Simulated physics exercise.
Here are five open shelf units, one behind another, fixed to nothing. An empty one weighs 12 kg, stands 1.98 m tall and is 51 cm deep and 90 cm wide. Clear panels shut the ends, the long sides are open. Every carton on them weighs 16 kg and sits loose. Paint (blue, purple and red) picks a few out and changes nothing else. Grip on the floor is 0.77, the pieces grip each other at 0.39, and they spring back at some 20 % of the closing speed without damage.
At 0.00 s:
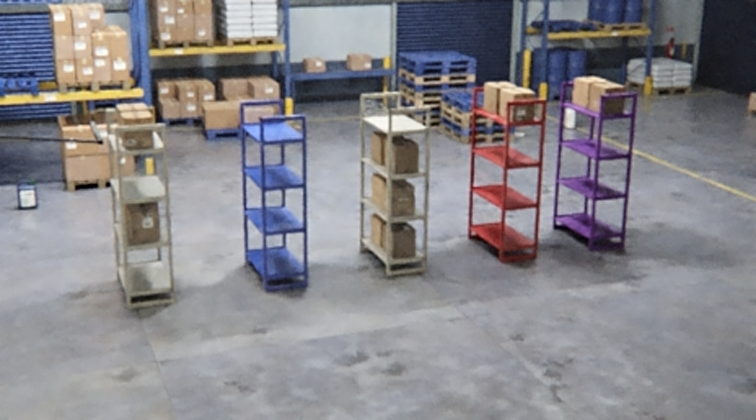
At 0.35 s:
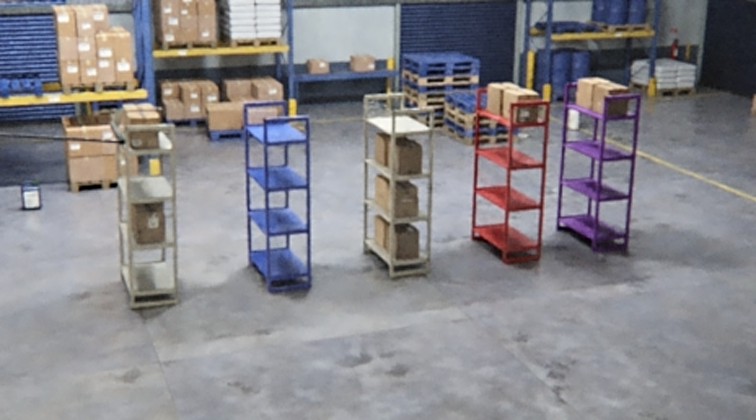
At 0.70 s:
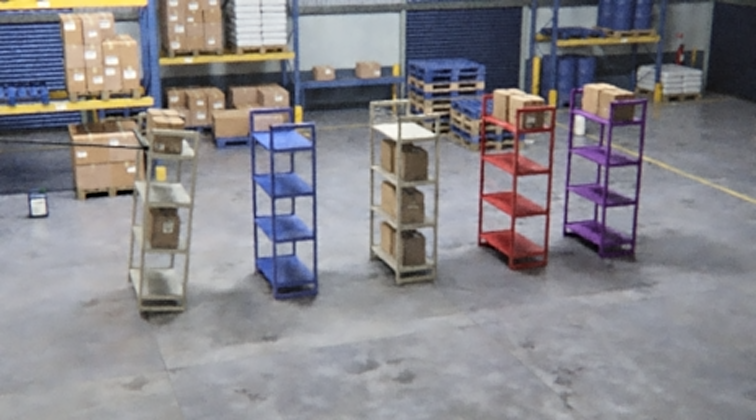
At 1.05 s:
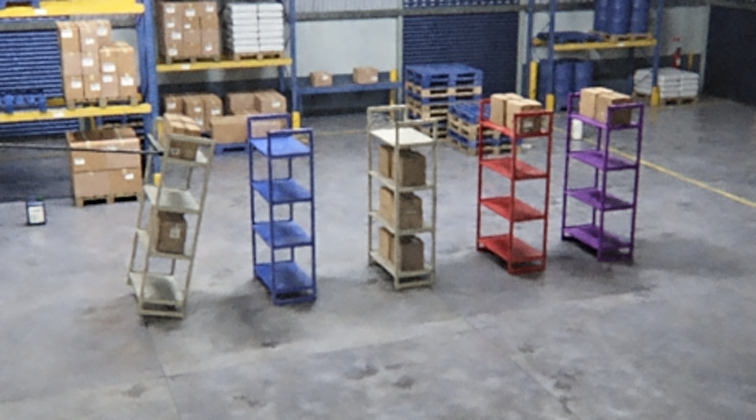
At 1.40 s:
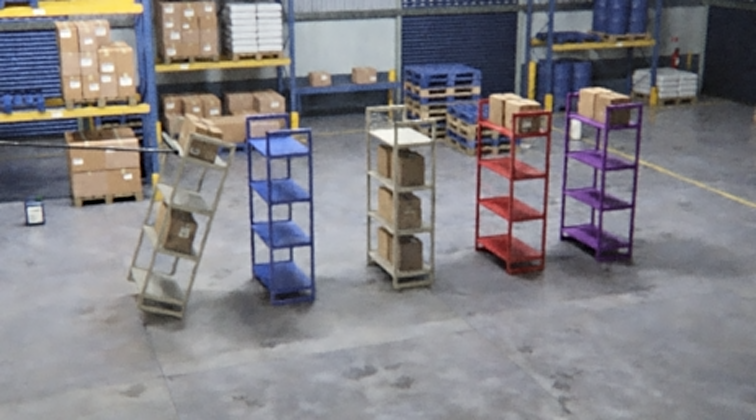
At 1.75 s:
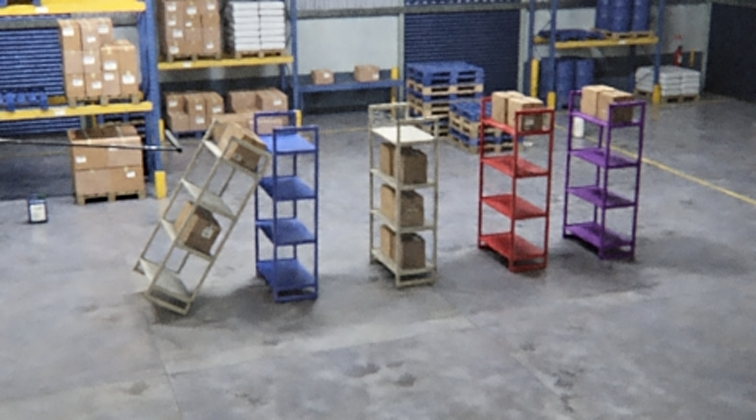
In a warehouse, a pole pushes the leftmost shelf unit, tilting it right toward a blue one.
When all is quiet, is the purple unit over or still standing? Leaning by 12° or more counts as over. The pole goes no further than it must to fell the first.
The purple unit remains upright.
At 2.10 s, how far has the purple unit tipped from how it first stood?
About 0°.
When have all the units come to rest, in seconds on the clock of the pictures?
Around 4.0 s.
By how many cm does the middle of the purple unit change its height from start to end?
It ends some 0 cm lower.
By 2.10 s, 4 cartons spilt or dropped; 1 of the 4 other units over; purple unit unmoved; blue unit tilted 29°.
When it is over (4.3 s), 5 cartons spilt or dropped; 1 of the 4 other units over; purple unit unmoved; blue unit tilted 26°; red unit unmoved. Three left standing. In pixels of the last frame, middles, purple unit near (602, 173), blue unit near (330, 200).
